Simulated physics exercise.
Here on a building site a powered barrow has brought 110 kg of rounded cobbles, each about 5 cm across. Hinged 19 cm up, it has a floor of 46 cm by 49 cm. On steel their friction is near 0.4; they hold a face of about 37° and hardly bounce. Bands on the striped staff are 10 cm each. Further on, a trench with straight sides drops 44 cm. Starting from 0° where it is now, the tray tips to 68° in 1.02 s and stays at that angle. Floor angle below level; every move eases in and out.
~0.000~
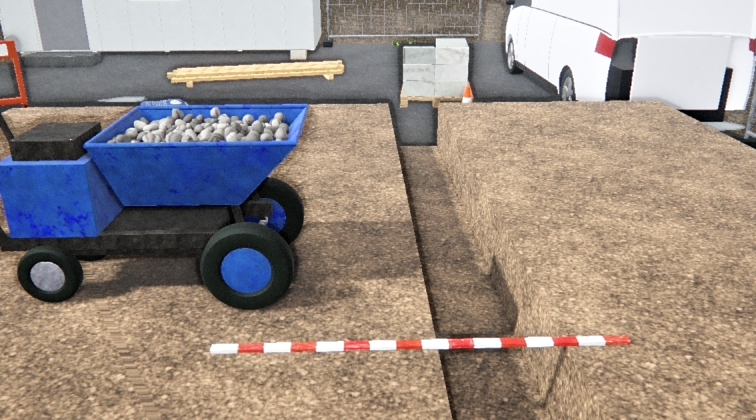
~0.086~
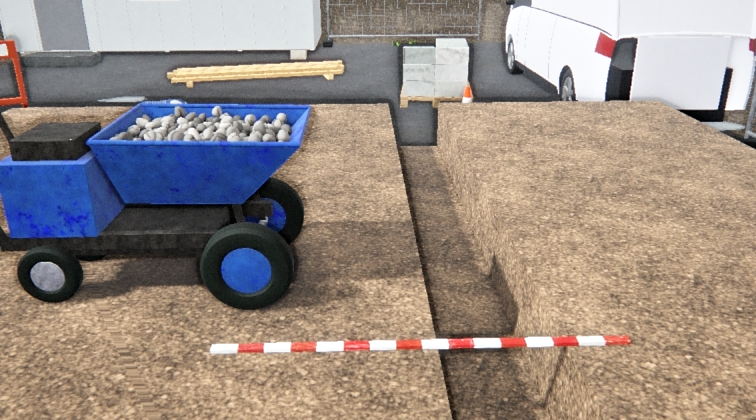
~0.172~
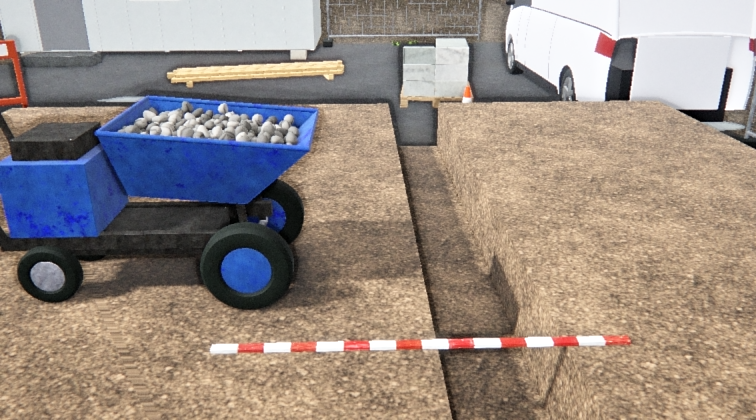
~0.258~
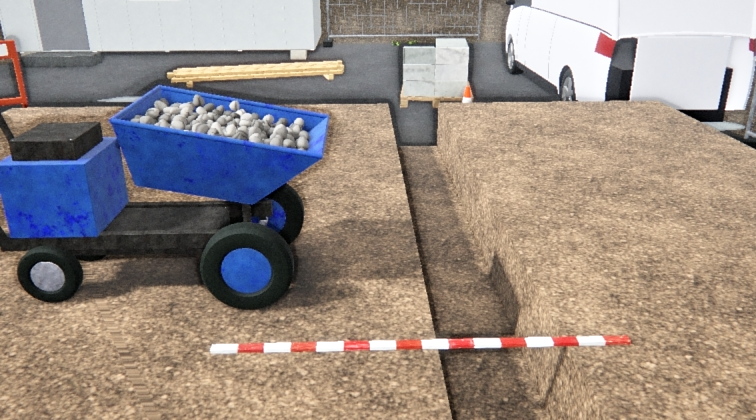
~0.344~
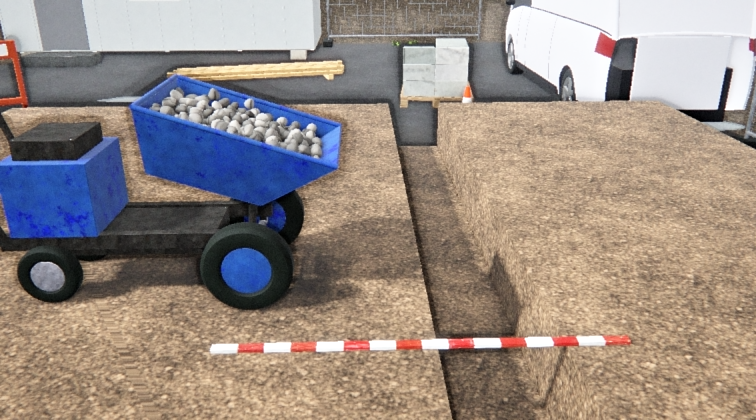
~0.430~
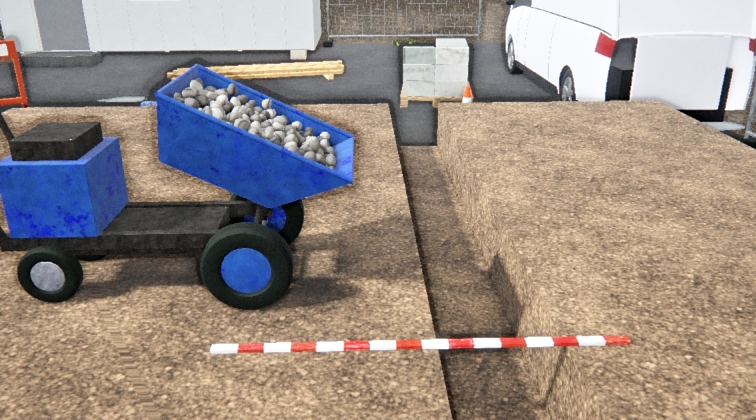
A blue tray full of rounded stones tilts steadily down to the right beside a trench.
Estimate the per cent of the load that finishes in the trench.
Roughly 86 percent.
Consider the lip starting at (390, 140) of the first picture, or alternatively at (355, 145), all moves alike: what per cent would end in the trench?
First place: Near 90%; second place: Near 100%.
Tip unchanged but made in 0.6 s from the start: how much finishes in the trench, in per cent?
Close to 85 per cent then.
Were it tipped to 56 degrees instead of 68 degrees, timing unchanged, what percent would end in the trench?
About 55 per cent would end up in the trench.
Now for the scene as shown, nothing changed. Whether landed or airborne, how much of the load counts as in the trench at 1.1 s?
About 25%.
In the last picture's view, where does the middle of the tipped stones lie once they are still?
Their middle ends up near (470, 341).
After 0.8 s the floor is at 57°; 100 % in the tray; the foremost stones are at (382, 214).
After 1.1 s the floor is at 68°; 58 % in the tray, 15 % short of the trench, 27 % in the trench; the foremost stones are at (480, 339).
After 1.5 s the floor is at 68°; 20 % in the tray, 17 % short of the trench, 63 % in the trench; the foremost stones are at (509, 323).
After 3.4 s the floor is at 68°; 0 % in the tray, 14 % short of the trench, 86 % in the trench; the foremost stones are at (514, 333).
